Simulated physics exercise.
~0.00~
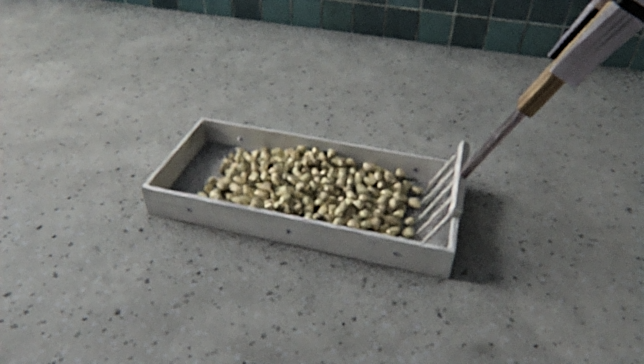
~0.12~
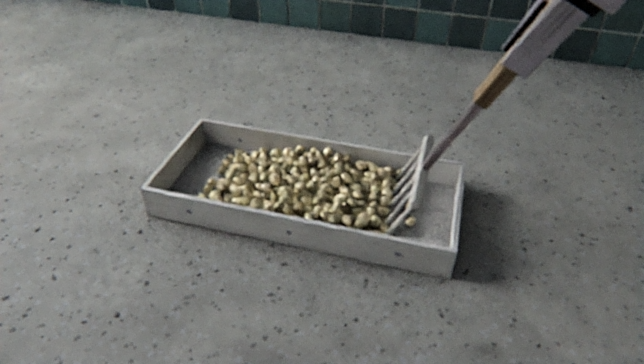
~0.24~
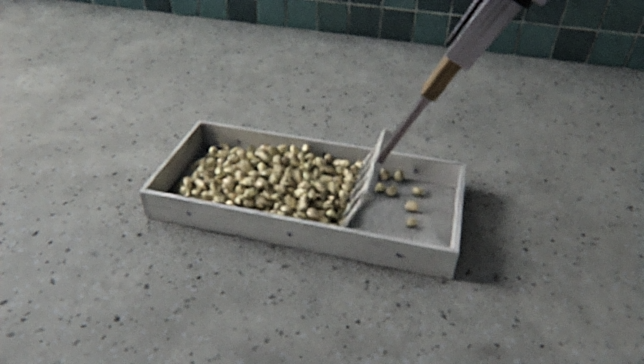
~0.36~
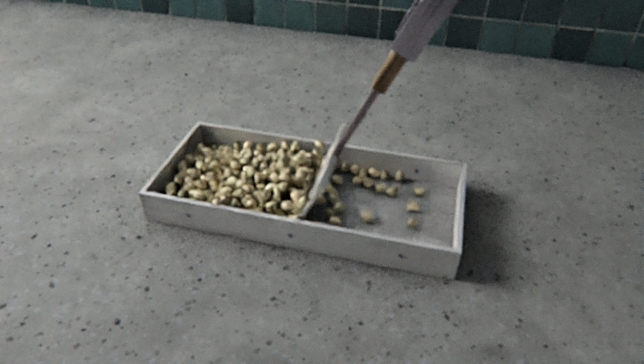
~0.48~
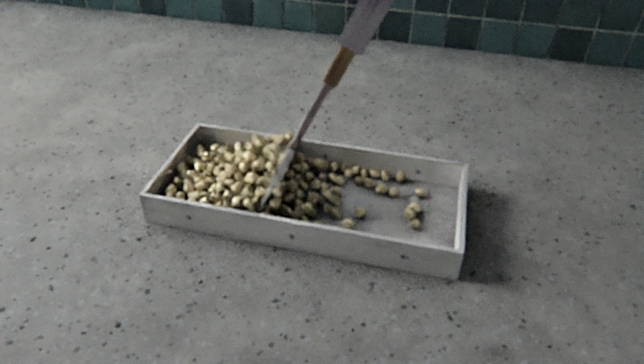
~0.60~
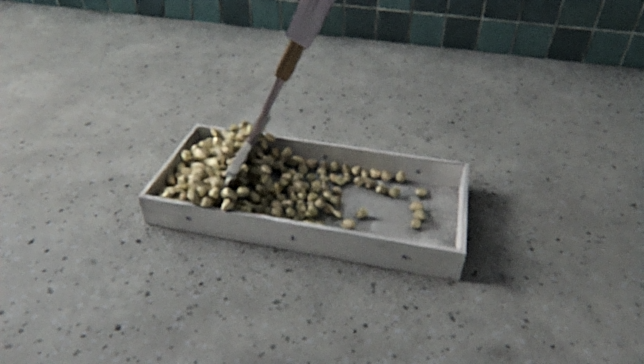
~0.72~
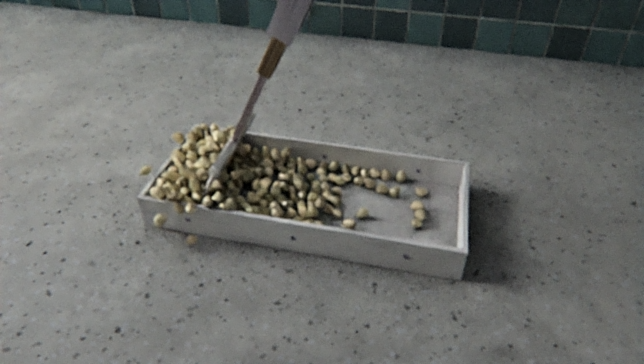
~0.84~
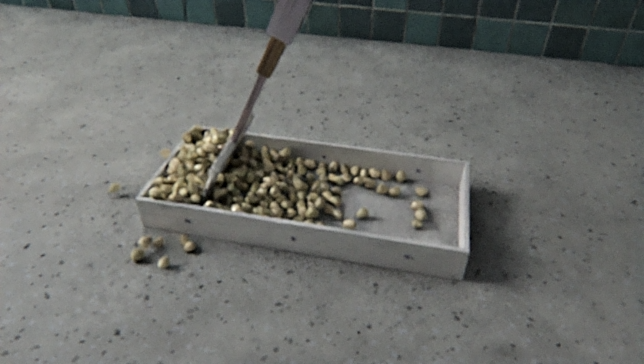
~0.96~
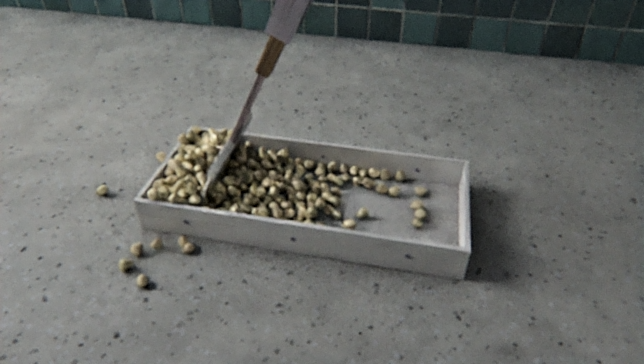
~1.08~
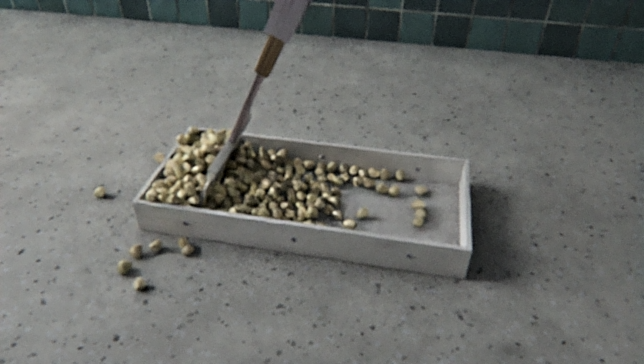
A fork pushes dried beans left along a tin, and a few spill onto the table.
